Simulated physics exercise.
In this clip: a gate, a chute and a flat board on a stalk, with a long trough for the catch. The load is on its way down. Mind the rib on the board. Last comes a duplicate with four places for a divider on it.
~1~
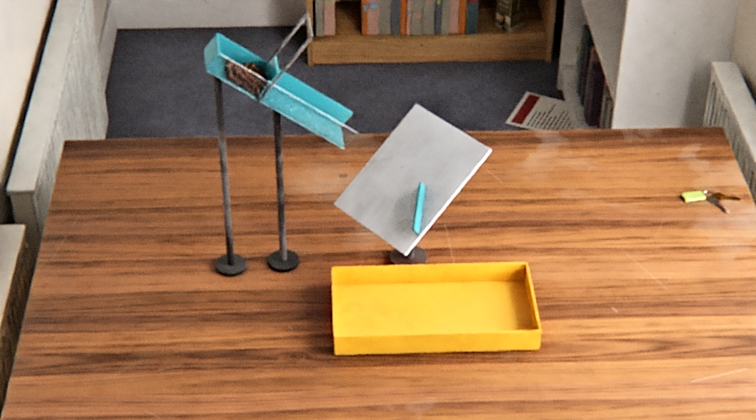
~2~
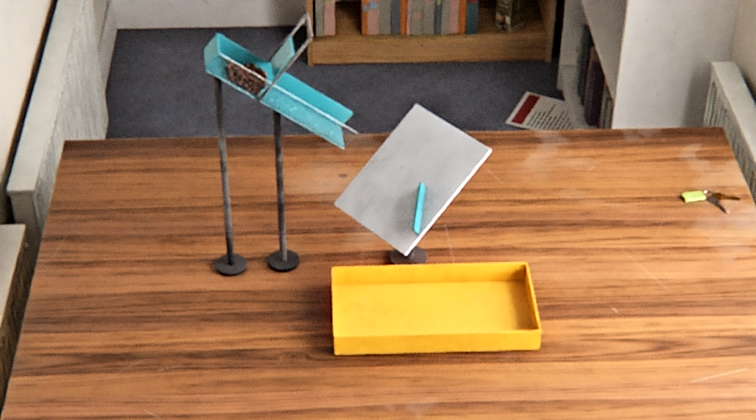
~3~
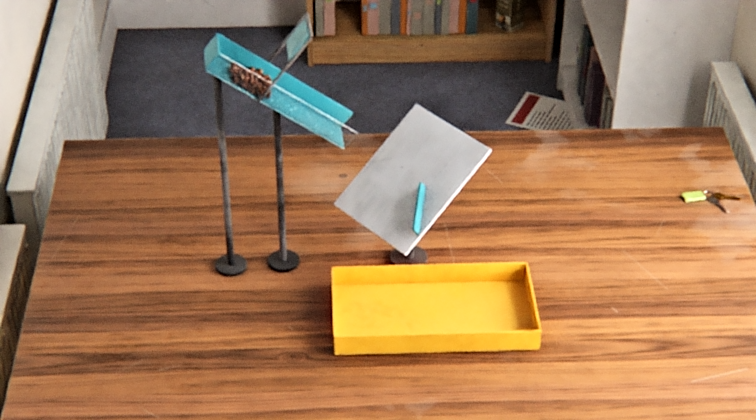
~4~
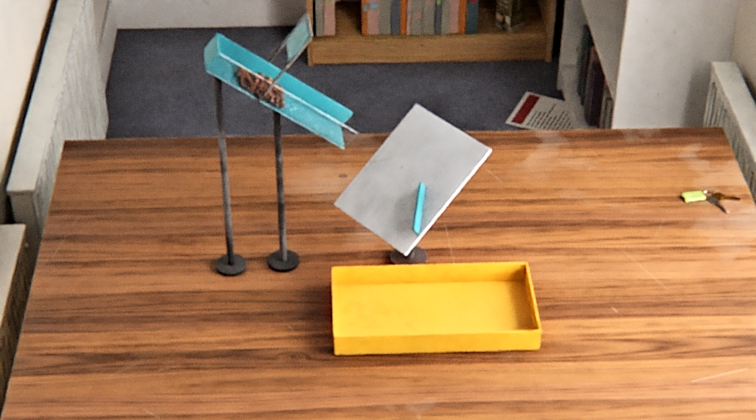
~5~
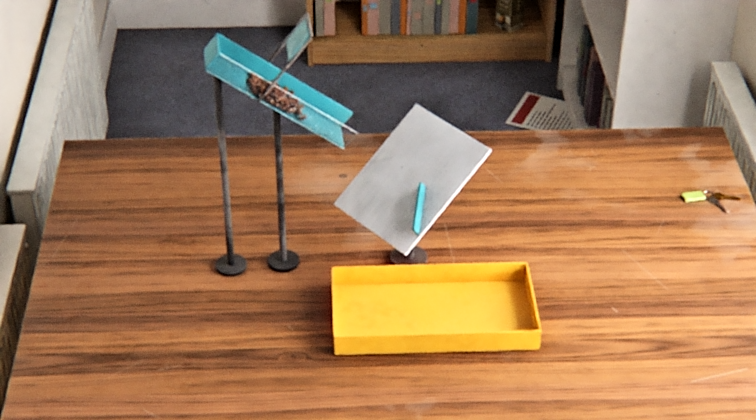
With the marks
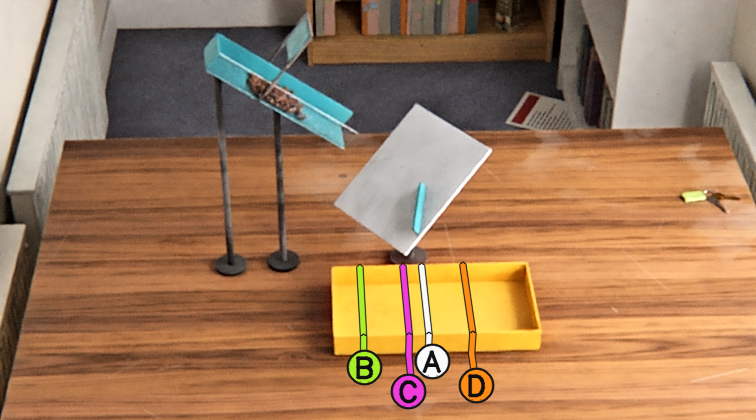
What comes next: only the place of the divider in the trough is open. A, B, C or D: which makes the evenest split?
Take B.
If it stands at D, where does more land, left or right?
The left side.
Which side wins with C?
Left.
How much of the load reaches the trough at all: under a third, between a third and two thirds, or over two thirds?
Between a third and two thirds.
On the marked copy, line A crosses the front rim at (428, 334); line B crosses the front rim at (363, 335); line C crosses the front rim at (409, 334); line D crosses the front rim at (472, 333).
For line A, of what is caught, the whole lot on the left of the divider, none at all on the right.
For line B, of what is caught, close to half on the left of the divider, close to half on the right.
For line C, of what is caught, all but a few on the left of the divider, only a few on the right.
For line D, of what is caught, the whole lot on the left of the divider, none at all on the right.
